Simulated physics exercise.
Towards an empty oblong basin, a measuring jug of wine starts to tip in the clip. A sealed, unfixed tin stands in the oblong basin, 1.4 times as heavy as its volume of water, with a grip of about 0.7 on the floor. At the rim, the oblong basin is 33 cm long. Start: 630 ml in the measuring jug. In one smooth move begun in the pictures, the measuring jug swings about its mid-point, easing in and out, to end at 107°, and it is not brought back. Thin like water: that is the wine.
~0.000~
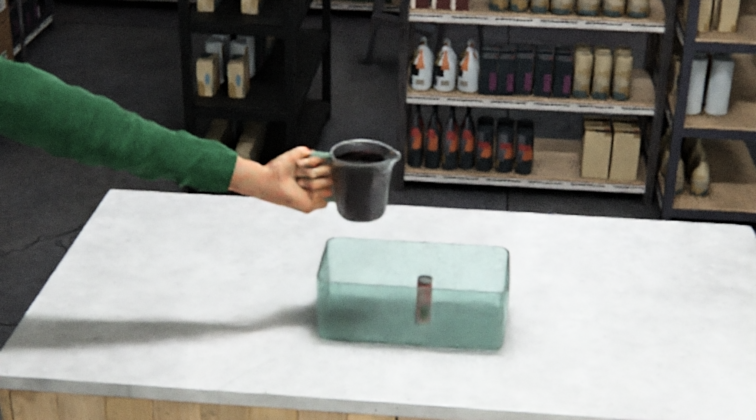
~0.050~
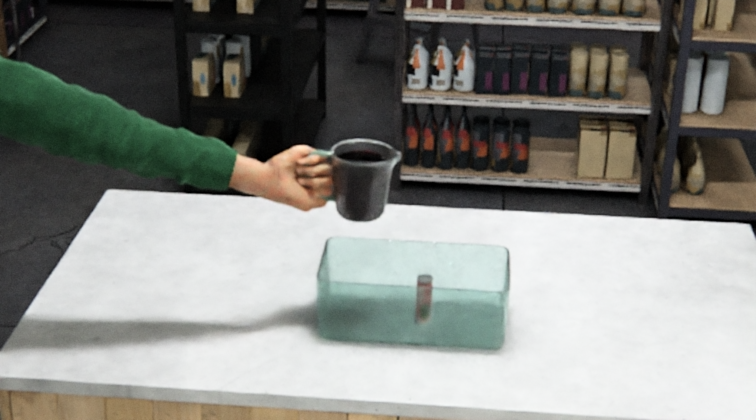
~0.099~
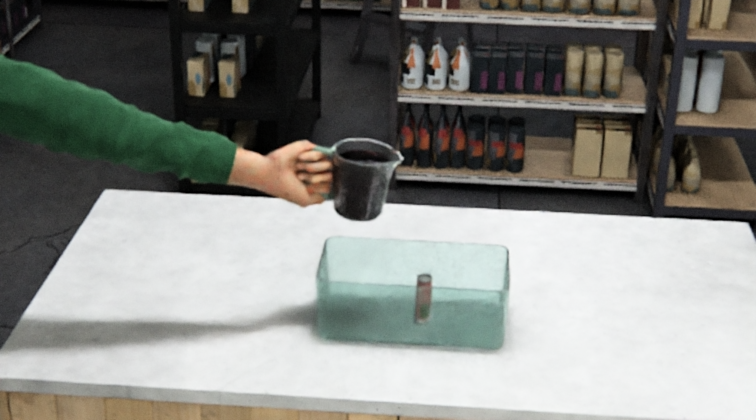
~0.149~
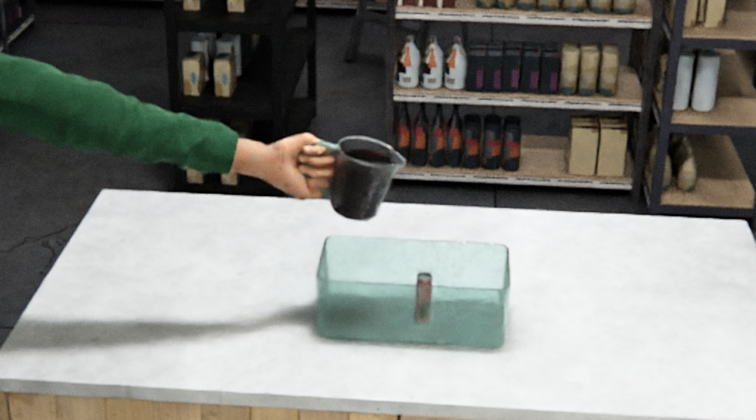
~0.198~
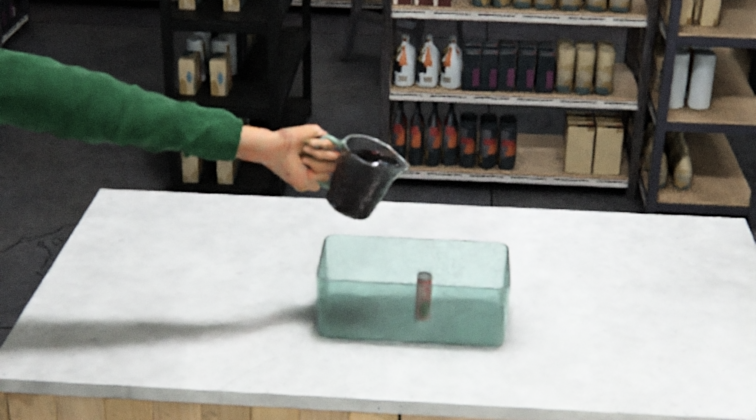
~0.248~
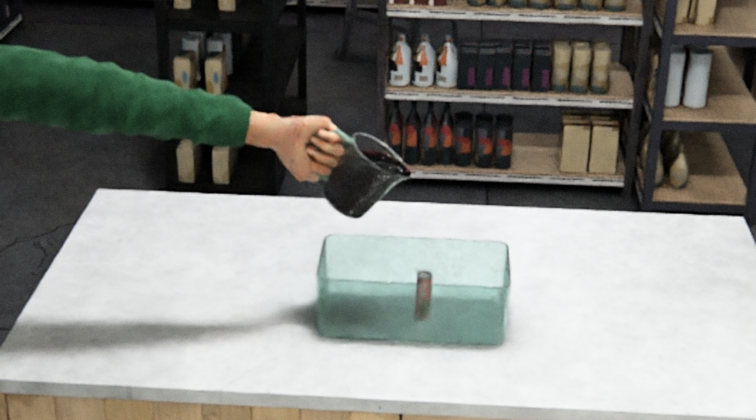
The clip shows a hand in a green sleeve holding a measuring jug of dark liquid above a clear oblong basin with a small tin in it, then steadily tilting the jug to the right until liquid reaches its lip.
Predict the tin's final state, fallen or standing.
It's going to keep its balance.
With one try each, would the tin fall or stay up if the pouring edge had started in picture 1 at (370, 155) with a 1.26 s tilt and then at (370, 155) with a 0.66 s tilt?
Try 1: Tipped over; try 2: Tipped over.
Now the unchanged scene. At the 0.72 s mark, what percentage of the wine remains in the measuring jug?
Near 9 in a hundred.
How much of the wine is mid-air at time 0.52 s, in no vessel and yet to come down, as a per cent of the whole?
30 per cent.
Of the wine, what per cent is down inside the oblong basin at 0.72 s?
76 per cent, give or take a little.
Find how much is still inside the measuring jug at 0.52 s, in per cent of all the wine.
Roughly 50 percent.
Then, 0.52 s in, the tilt is 96° and 50 per cent is still to pour; the tin stands where it began.
Then, 0.72 s in, the tilt is 107° and 9 per cent is still to pour; the tin stands where it began.
Then, 0.93 s in, the tilt is 107° and 0 per cent is still to pour; the tin stands where it began.
Then, 1.16 s in, the tilt is 107° and 0 per cent is still to pour; the tin stands where it began.
Finally, the tin stands where it began.
